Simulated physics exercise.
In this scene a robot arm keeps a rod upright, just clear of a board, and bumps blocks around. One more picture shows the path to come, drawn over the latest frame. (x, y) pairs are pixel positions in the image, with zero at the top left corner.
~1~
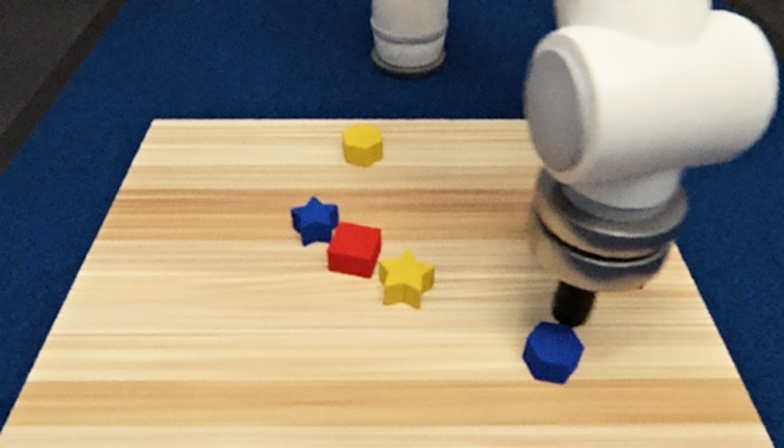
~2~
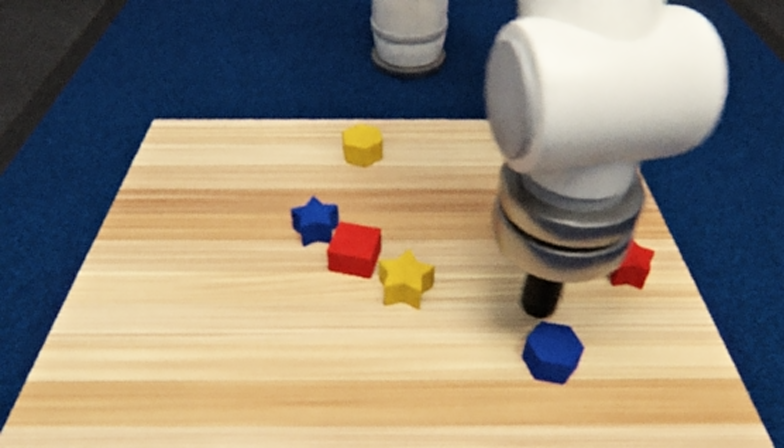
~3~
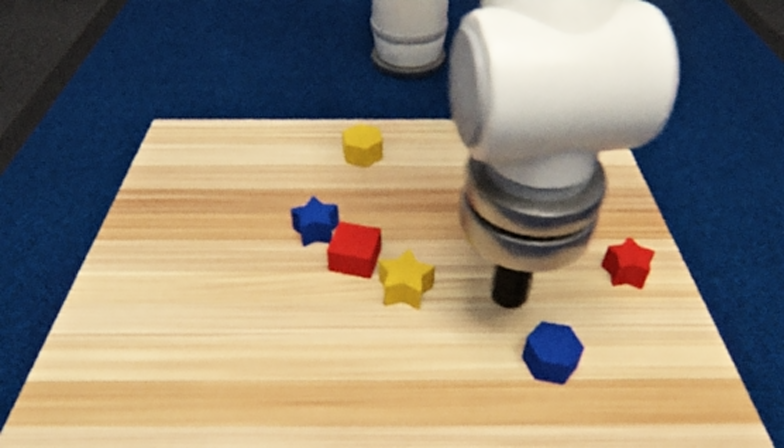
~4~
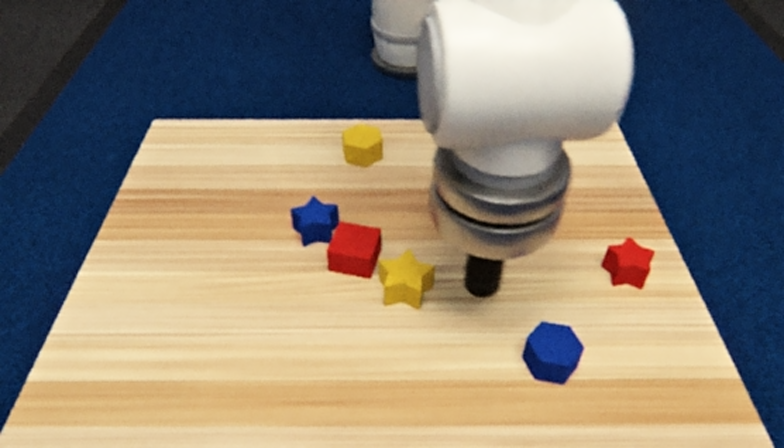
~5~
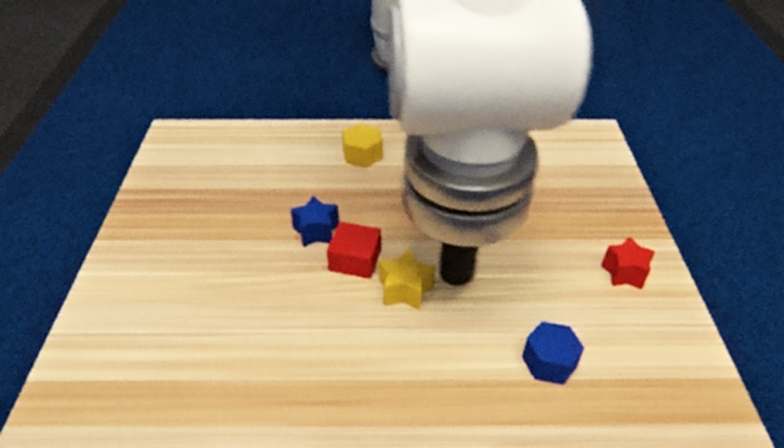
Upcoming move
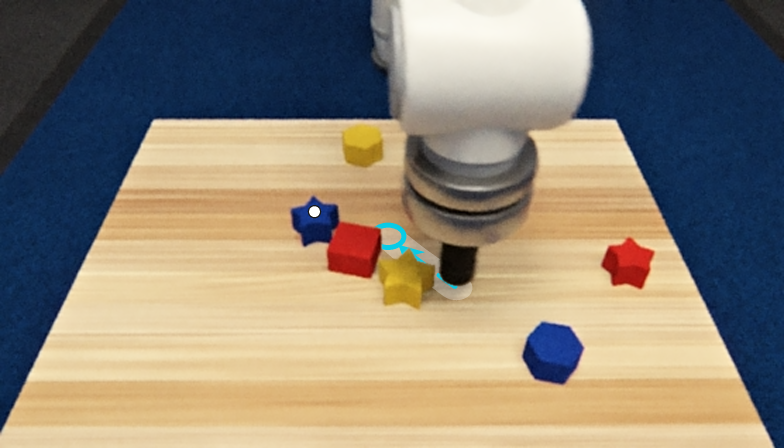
Above a wooden board, a robot arm moves its dark rod left toward the yellow star.
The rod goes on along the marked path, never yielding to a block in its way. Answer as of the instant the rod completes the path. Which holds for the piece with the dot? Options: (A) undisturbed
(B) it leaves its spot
Letter A.
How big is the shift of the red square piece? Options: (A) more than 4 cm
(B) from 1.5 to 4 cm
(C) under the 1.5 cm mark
C
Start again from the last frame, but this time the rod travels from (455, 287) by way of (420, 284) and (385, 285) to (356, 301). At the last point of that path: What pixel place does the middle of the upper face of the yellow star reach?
It should be at about (319, 293).
The drawn path runs from (455, 287) to (388, 236); the dot is on the blue star.
What follows on the original path. Halfway along, rod (419, 248); red square piece (351, 239); yellow star (391, 264), turned 55° anticlockwise.
At the end, rod (388, 224); blue star not moved; red square piece (349, 240); yellow star (391, 264), turned 60° anticlockwise.
